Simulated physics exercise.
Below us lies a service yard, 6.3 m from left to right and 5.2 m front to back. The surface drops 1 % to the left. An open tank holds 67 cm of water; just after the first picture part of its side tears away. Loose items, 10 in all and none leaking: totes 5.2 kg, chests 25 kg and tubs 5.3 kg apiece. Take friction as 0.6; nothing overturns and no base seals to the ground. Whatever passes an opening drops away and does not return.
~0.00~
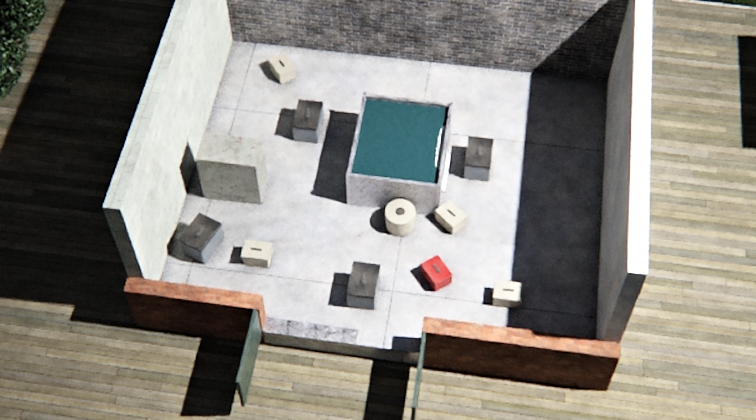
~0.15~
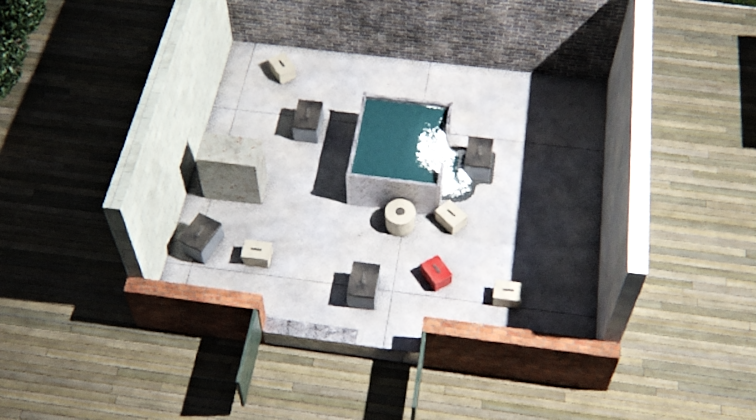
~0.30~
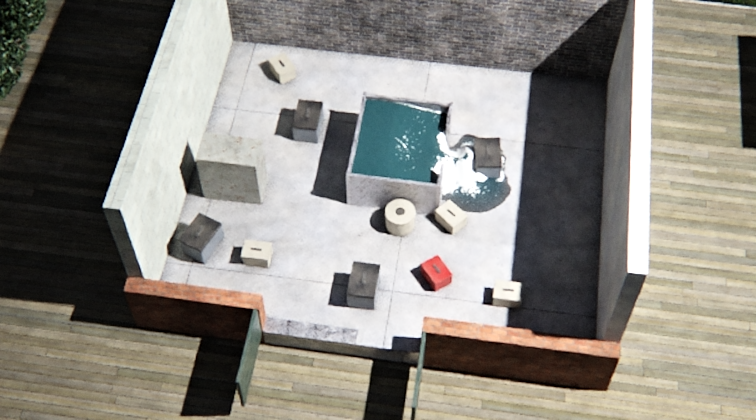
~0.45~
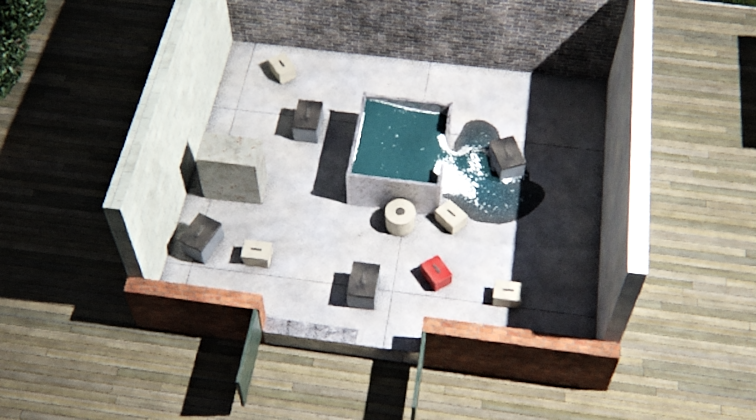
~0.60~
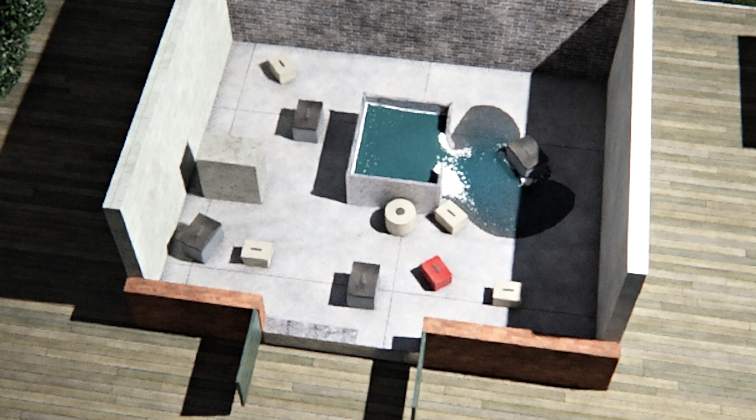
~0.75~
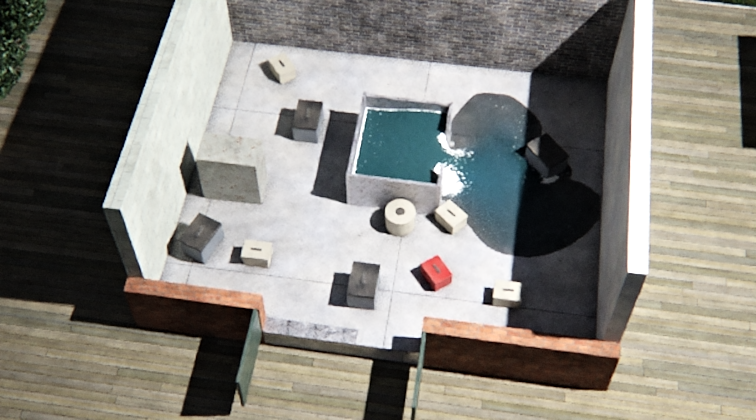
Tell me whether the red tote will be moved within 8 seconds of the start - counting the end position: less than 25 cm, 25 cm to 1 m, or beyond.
Red tote ends far away.
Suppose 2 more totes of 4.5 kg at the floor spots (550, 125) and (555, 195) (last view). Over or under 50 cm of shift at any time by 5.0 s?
In that order: Past it, past it.
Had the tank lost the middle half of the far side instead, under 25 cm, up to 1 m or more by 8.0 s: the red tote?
Then the red tote barely shifts.
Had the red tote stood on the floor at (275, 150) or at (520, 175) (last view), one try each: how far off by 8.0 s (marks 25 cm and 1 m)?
In that order: It barely shifts; it ends far away.
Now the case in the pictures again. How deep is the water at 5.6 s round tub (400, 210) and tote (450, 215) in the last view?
Roughly 4 and 4 cm.
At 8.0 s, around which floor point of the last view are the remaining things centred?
Around (345, 193).
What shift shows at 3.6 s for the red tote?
Roughly 0 cm by then.
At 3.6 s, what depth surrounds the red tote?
Roughly 2 cm.
After 1.6 s the red tote is near (437, 269), 0.0 m from its start, aground; 0 of 10 are out; 0 afloat.
After 3.6 s the red tote is near (437, 269), 0.0 m from its start, aground; 0 of 10 are out; 0 afloat.
After 5.6 s the red tote is near (419, 255), 0.4 m from its start, afloat; 0 of 10 are out; 3 afloat.
After 8.0 s the red tote is near (335, 222), 1.7 m from its start, aground; 0 of 10 are out; 3 afloat.
